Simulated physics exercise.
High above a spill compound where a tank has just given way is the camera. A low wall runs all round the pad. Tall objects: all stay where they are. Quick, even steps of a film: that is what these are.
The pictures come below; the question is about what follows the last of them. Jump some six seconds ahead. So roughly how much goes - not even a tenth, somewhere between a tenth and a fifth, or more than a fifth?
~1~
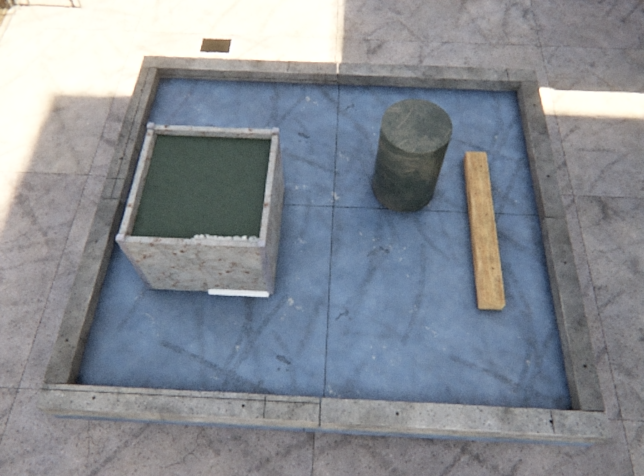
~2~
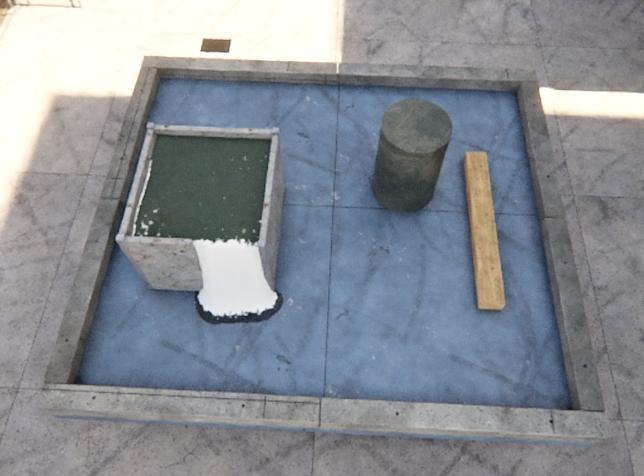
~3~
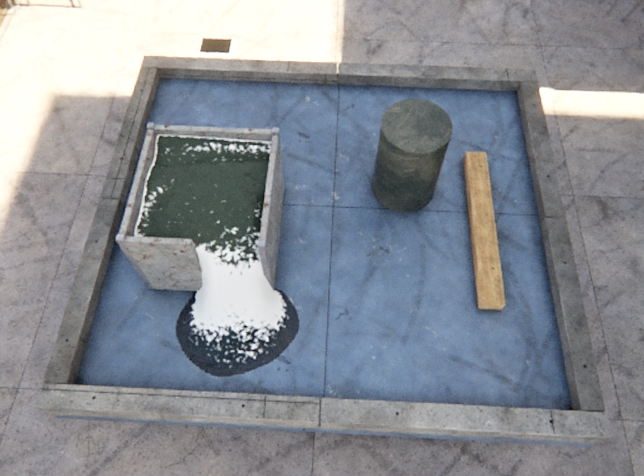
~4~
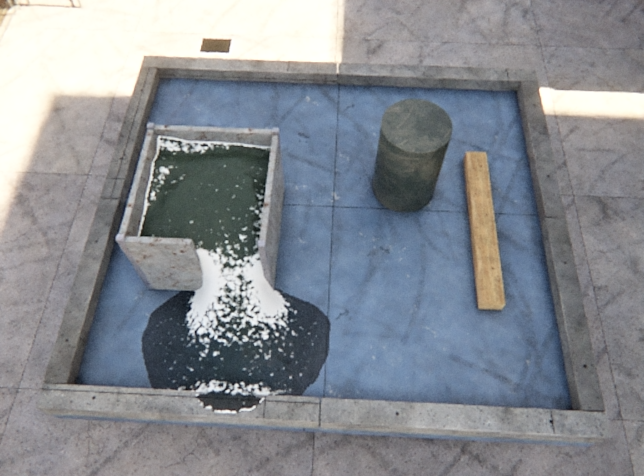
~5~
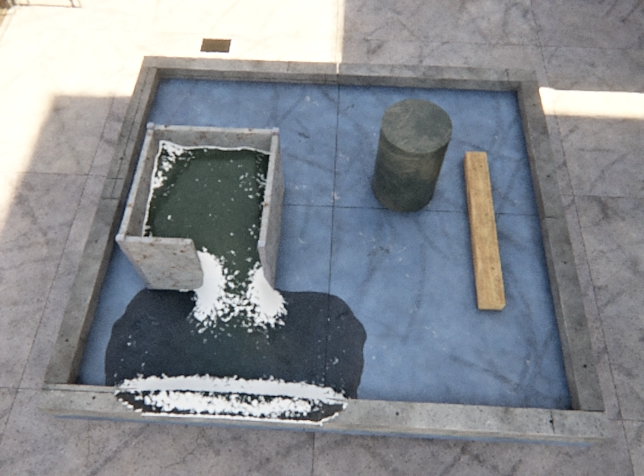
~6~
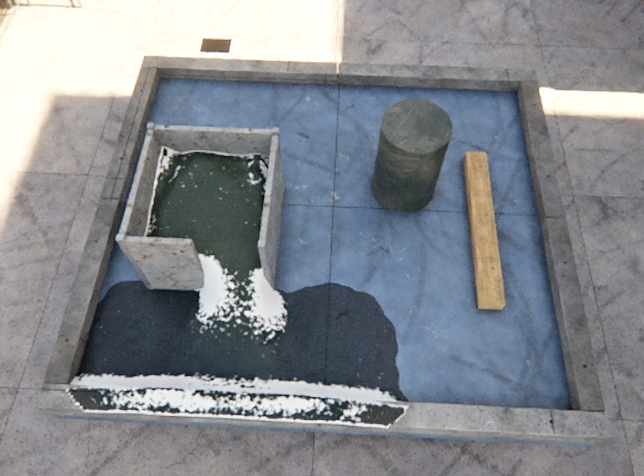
My guess: More than a fifth.
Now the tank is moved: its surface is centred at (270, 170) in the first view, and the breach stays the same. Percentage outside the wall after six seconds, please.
22 %.
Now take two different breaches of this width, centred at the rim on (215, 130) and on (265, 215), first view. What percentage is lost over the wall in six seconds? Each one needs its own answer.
Near 18 per cent, then near 10 per cent.
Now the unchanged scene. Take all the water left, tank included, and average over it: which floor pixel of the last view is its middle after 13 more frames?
Close to (270, 292), I reckon.
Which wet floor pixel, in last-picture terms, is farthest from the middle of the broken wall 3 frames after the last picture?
The farthest wet spot is near (565, 413).
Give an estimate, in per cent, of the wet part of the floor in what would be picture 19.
Share estimate: About 40 per cent.
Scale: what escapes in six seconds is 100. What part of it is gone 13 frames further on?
My estimate is roughly 90 percent.
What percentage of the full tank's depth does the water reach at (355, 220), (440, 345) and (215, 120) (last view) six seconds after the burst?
Respectively 2, 6 and 4 per cent.
A moment on, water covers 25 % of the floor; the low wall has let 8 % over.
Next, water covers 25 % of the floor; the low wall has let 13 % over.
Then, water covers 40 % of the floor; the low wall has let 27 % over.
Later, water covers 50 % of the floor; the low wall has let 30 % over.
In the end, water covers 70 % of the floor; the low wall has let 30 % over.
